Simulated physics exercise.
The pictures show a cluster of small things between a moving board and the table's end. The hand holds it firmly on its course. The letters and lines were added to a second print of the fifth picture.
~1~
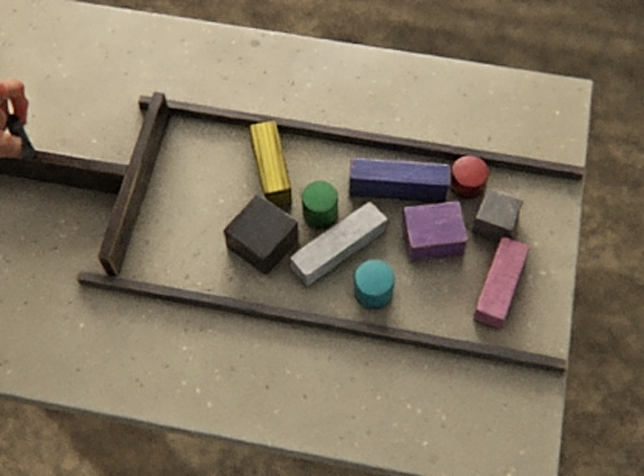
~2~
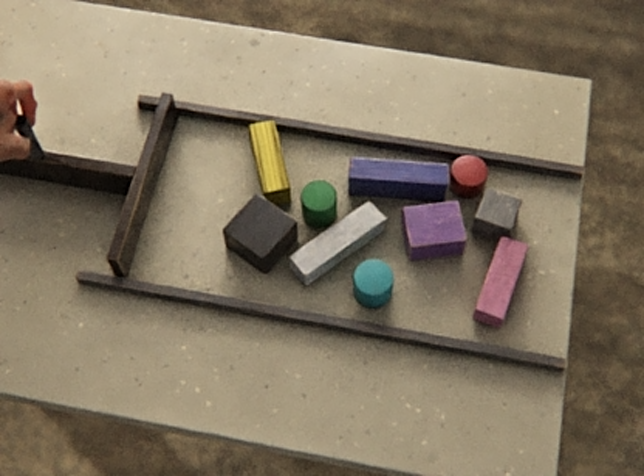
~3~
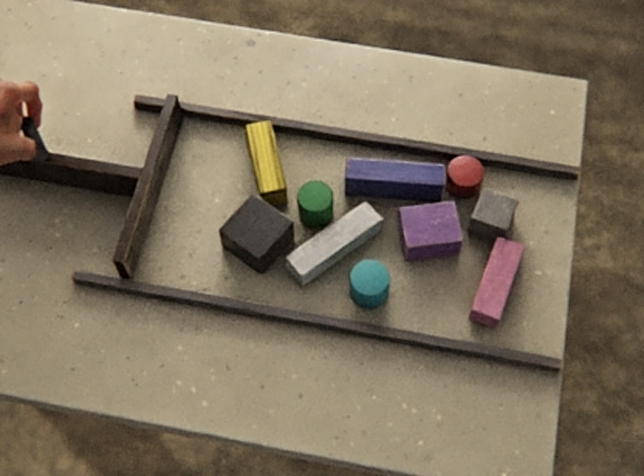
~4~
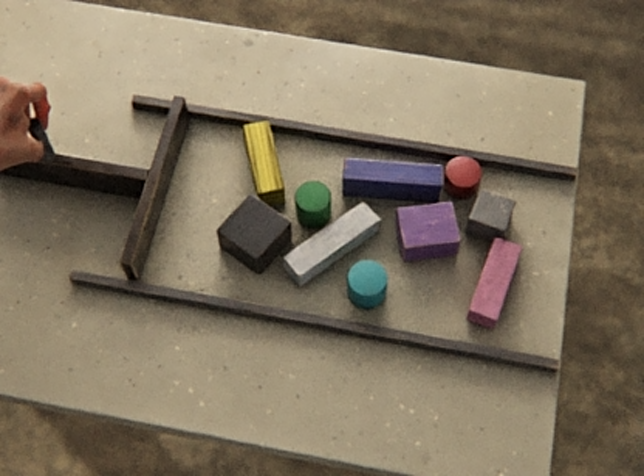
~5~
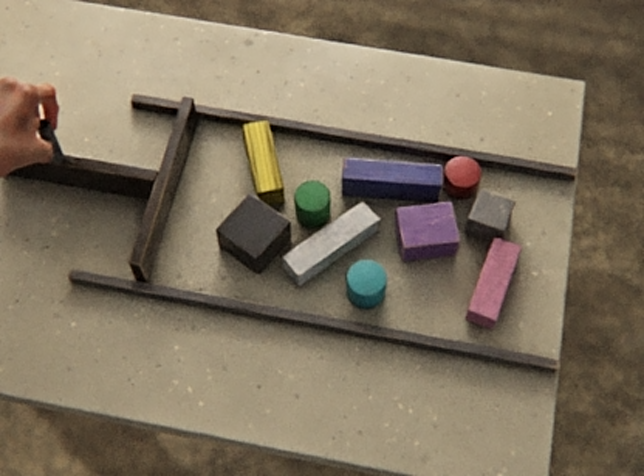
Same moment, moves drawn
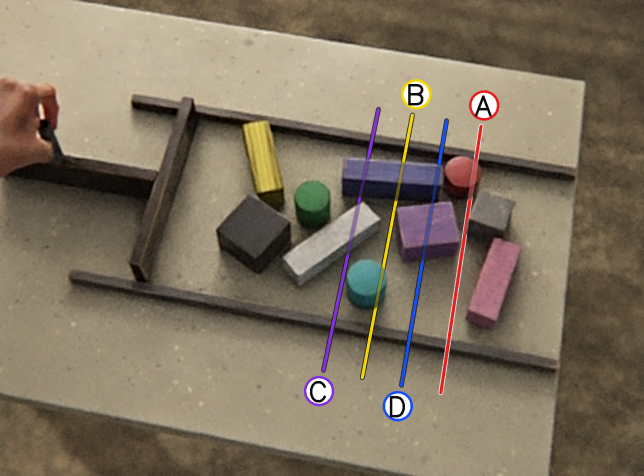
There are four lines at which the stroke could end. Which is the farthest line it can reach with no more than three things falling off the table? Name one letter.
At A, and not beyond.
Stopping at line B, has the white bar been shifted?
By then, yes.
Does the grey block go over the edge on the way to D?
Yes.
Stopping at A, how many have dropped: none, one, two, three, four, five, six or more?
In all, three.
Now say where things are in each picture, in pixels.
The first frame shows turquoise tin (374, 285); green tin (320, 204); yellow stick (271, 164).
The second frame shows board (141, 172); red tin (468, 177).
The third frame shows board (146, 174); blue bar (395, 180).
The fourth frame shows board (154, 175); black block (255, 234).
The fifth frame shows board (162, 176); white bar (332, 244); turquoise tin (366, 285); green tin (313, 204).
On the marked copy, A at (462, 250); B at (389, 237); C at (353, 231); D at (426, 244).
Taking A. A third of the way, board (268, 195); yellow stick (300, 170); white bar (343, 251).
Two thirds of the way, board (377, 214); pink bar (526, 297); grey block (533, 222).
When it is over, board (462, 229); grey block over the edge; pink bar over the edge; three fallen.
As for the rest, B is within the limit but short; C is within the limit but short; D is within the limit but short.
